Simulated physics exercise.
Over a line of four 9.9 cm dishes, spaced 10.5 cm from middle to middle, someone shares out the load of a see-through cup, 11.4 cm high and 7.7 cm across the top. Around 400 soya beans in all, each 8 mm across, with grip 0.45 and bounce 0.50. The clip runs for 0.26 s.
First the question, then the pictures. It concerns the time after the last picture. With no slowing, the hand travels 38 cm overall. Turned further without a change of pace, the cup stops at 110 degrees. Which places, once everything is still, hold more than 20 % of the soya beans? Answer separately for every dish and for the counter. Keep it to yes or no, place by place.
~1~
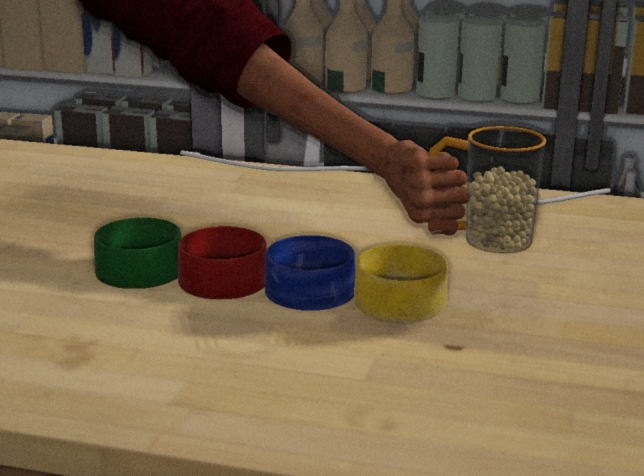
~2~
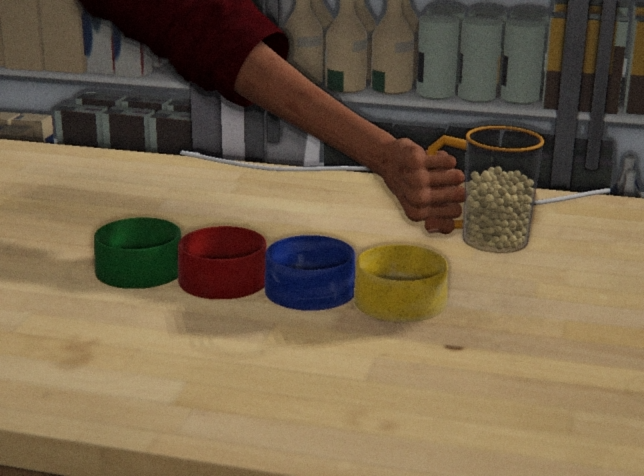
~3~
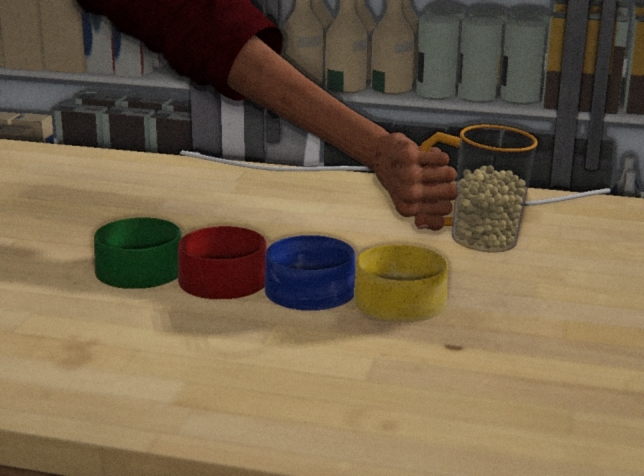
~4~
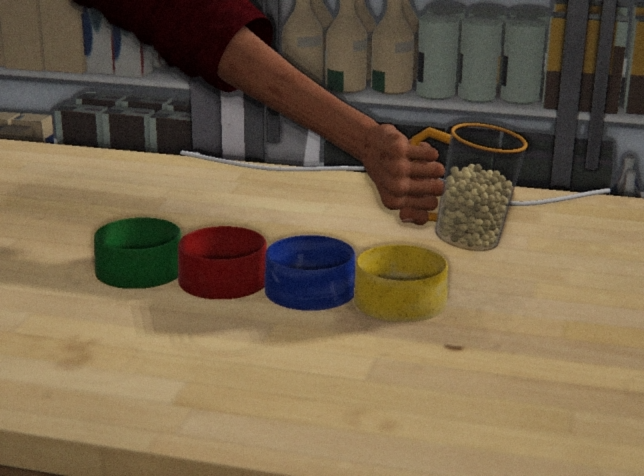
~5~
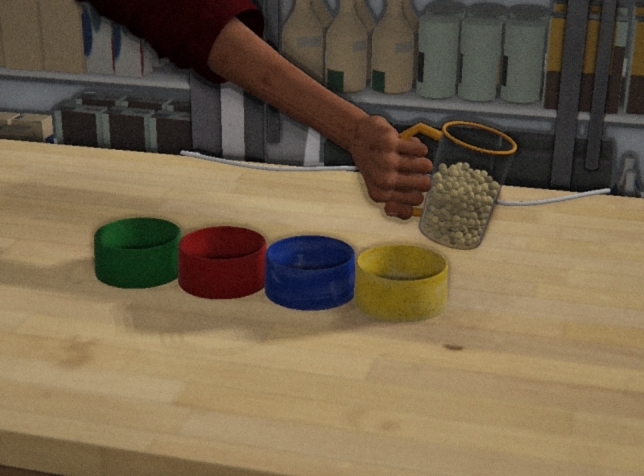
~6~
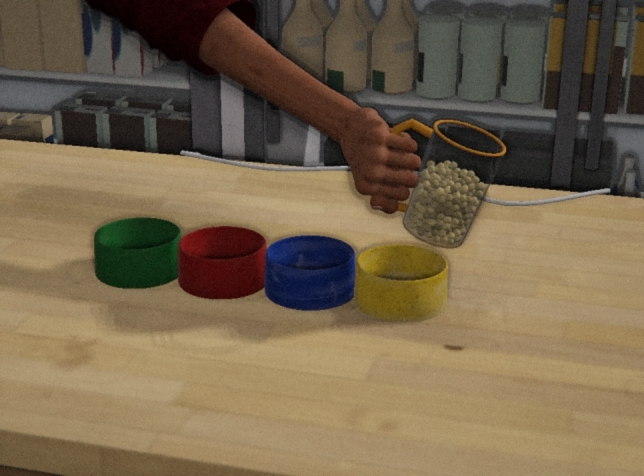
Place by place: Red dish yes, blue dish no, green dish no, yellow dish no, counter no.
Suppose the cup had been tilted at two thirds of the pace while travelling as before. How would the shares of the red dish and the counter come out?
I'd expect red to end at 100 and the counter at 0.
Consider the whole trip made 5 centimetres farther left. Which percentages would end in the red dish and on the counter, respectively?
Result - red 90 / counter 10.
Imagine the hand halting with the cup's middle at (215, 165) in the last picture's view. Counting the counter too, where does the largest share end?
That'd be blue, it takes the most.
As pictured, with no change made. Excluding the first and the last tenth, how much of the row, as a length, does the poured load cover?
About 6 cm.
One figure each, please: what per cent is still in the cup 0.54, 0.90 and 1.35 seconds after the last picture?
Going in order, it reads 100, then 100, and finally 55 per cent.
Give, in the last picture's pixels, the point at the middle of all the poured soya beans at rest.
Near (230, 262).
Then, 0.54 s after the last picture, tilt 64 degrees; cup holds 100 %.
Then, 0.90 s after the last picture, tilt 96 degrees; cup holds 100 %.
Then, 1.35 s after the last picture, tilt 110 degrees; cup holds 55 %, red 40 %.
In the end, red 100 %, blue 0 %, green 0 %, yellow 0 %, counter 0 %.
